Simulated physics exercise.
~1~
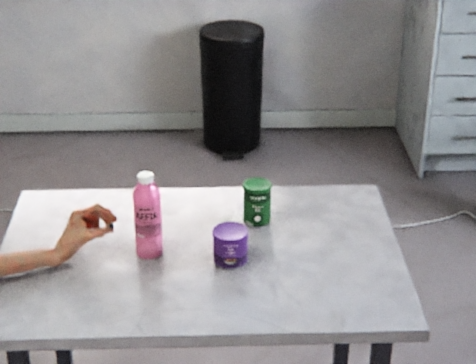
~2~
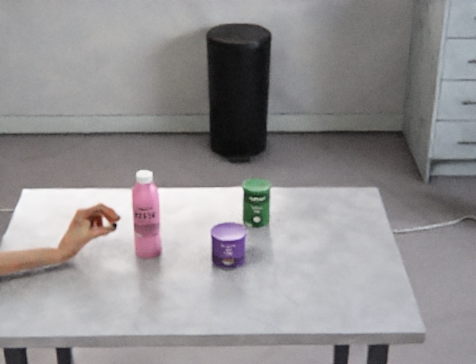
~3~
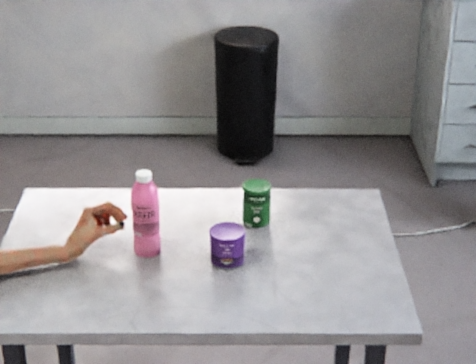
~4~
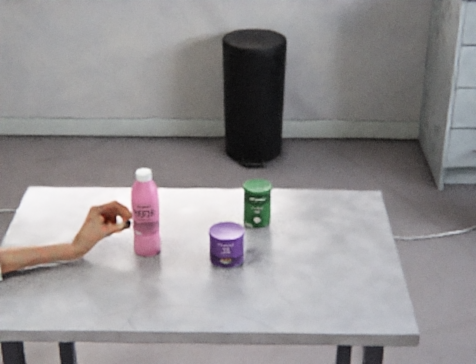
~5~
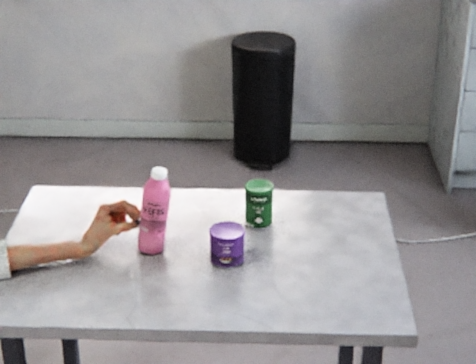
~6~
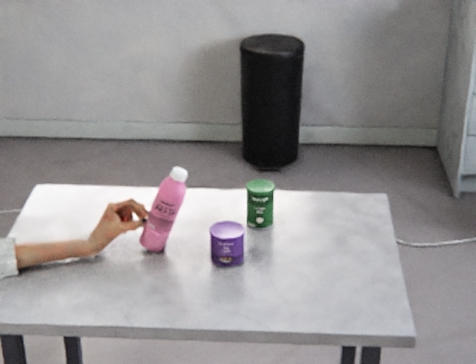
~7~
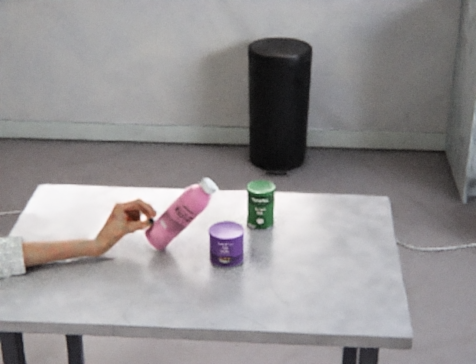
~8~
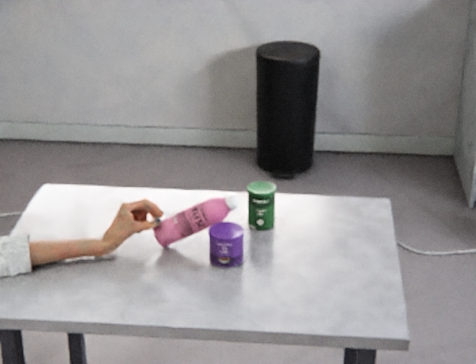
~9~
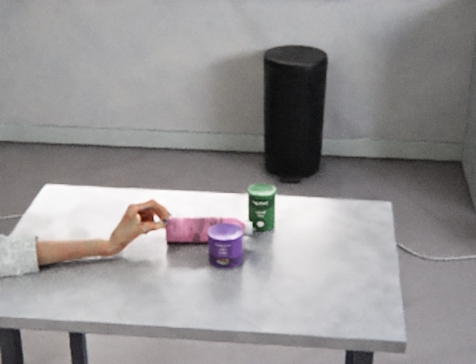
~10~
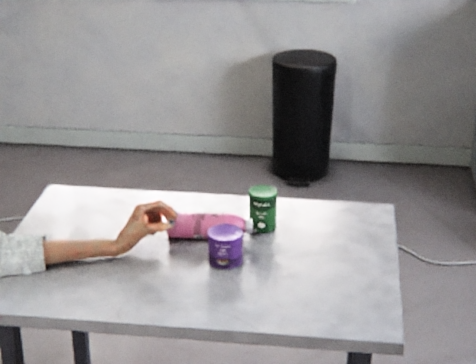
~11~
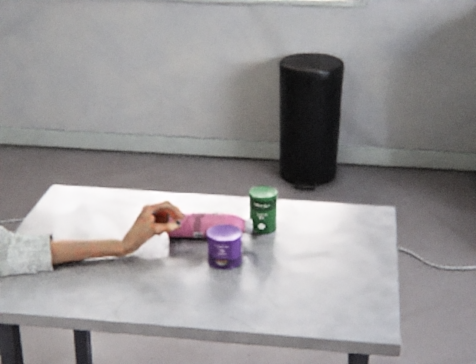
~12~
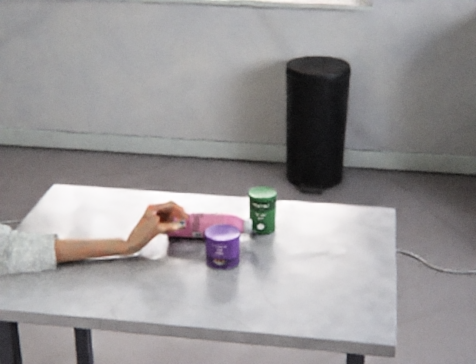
A pink bottle toppled to the right on a pale table after a hand came in from the left and pushed it, ending on its side behind a purple tin, while that tin and a green one stayed standing.
